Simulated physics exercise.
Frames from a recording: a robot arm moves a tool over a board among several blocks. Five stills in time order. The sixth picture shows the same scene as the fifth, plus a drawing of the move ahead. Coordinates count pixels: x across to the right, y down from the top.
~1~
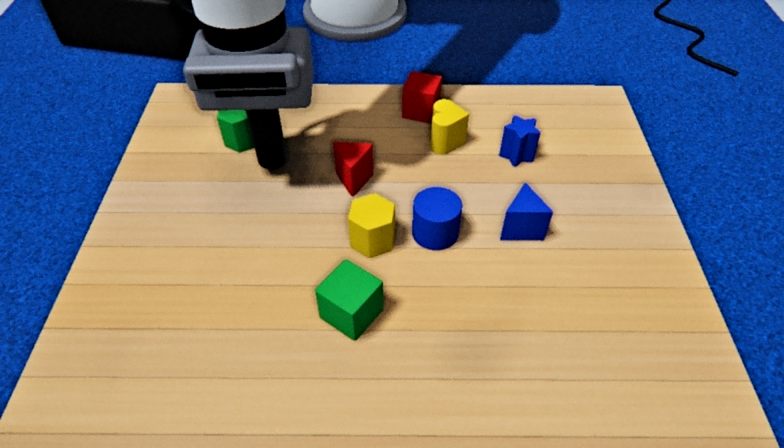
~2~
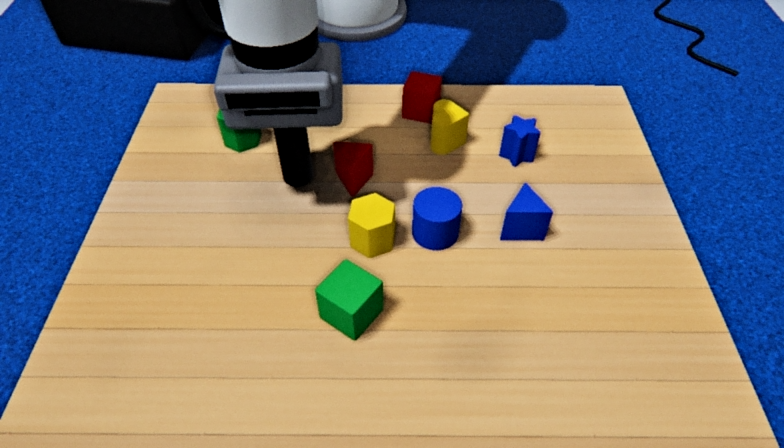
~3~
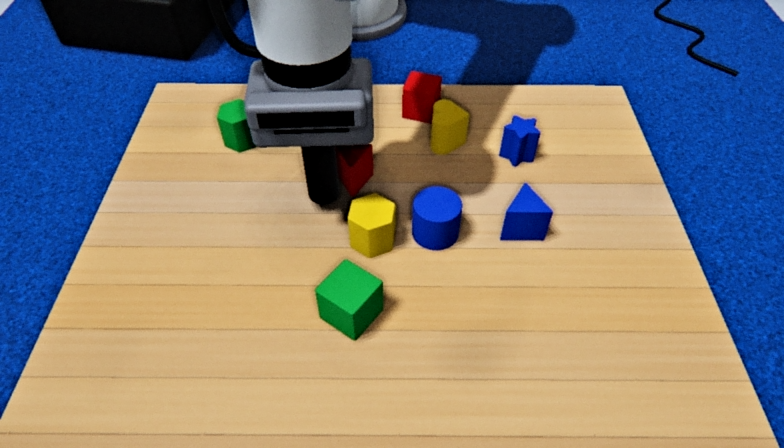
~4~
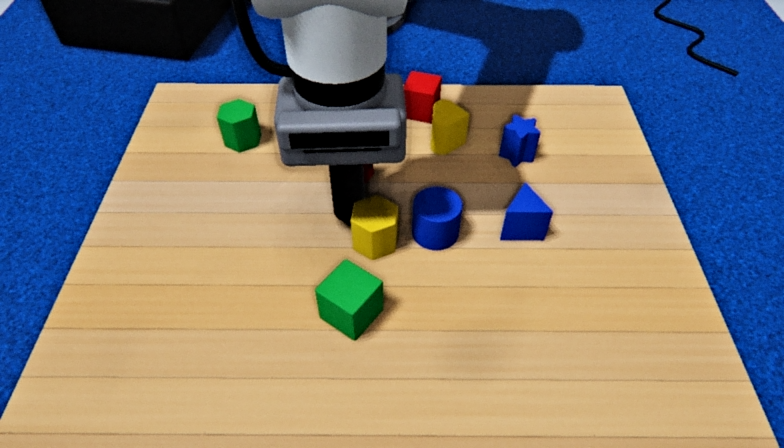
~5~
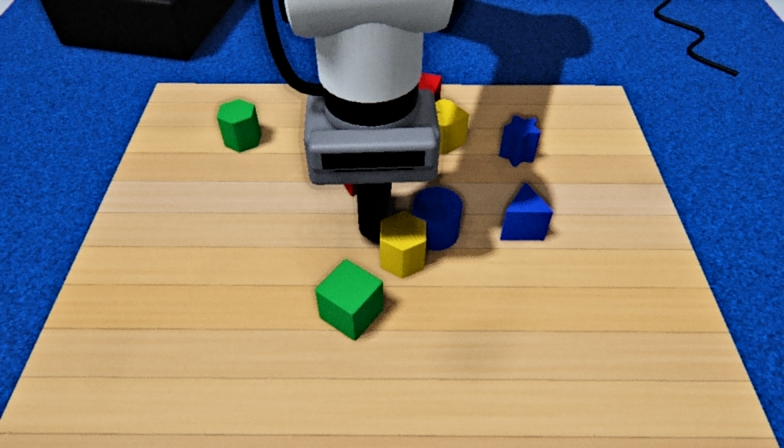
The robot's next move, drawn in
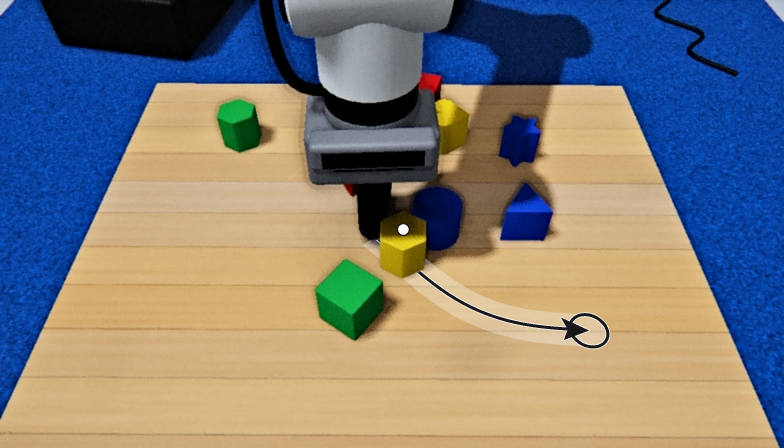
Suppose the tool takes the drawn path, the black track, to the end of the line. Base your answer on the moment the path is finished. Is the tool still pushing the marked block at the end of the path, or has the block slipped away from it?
Carried ahead at the end.
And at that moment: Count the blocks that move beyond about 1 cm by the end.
I'm going with one.
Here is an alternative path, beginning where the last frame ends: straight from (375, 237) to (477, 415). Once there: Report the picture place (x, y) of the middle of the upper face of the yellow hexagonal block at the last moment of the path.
Just about (453, 263).
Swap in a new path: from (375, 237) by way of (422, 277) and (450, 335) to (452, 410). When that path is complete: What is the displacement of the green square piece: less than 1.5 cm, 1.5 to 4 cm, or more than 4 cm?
It will move less than 1.5 cm.
Drawn move, from (375, 237) over (430, 281) and (502, 319) to (589, 330); the dot is on the yellow hexagonal block.
What follows on the original path. One third of the way, tool (432, 273); yellow hexagonal block (473, 268), turned 35° anticlockwise.
Two thirds of the way, tool (505, 311); yellow hexagonal block (556, 299), turned 60° anticlockwise.
At the end, tool (593, 322); yellow hexagonal block (649, 321), turned 30° anticlockwise; blue cylinder still.
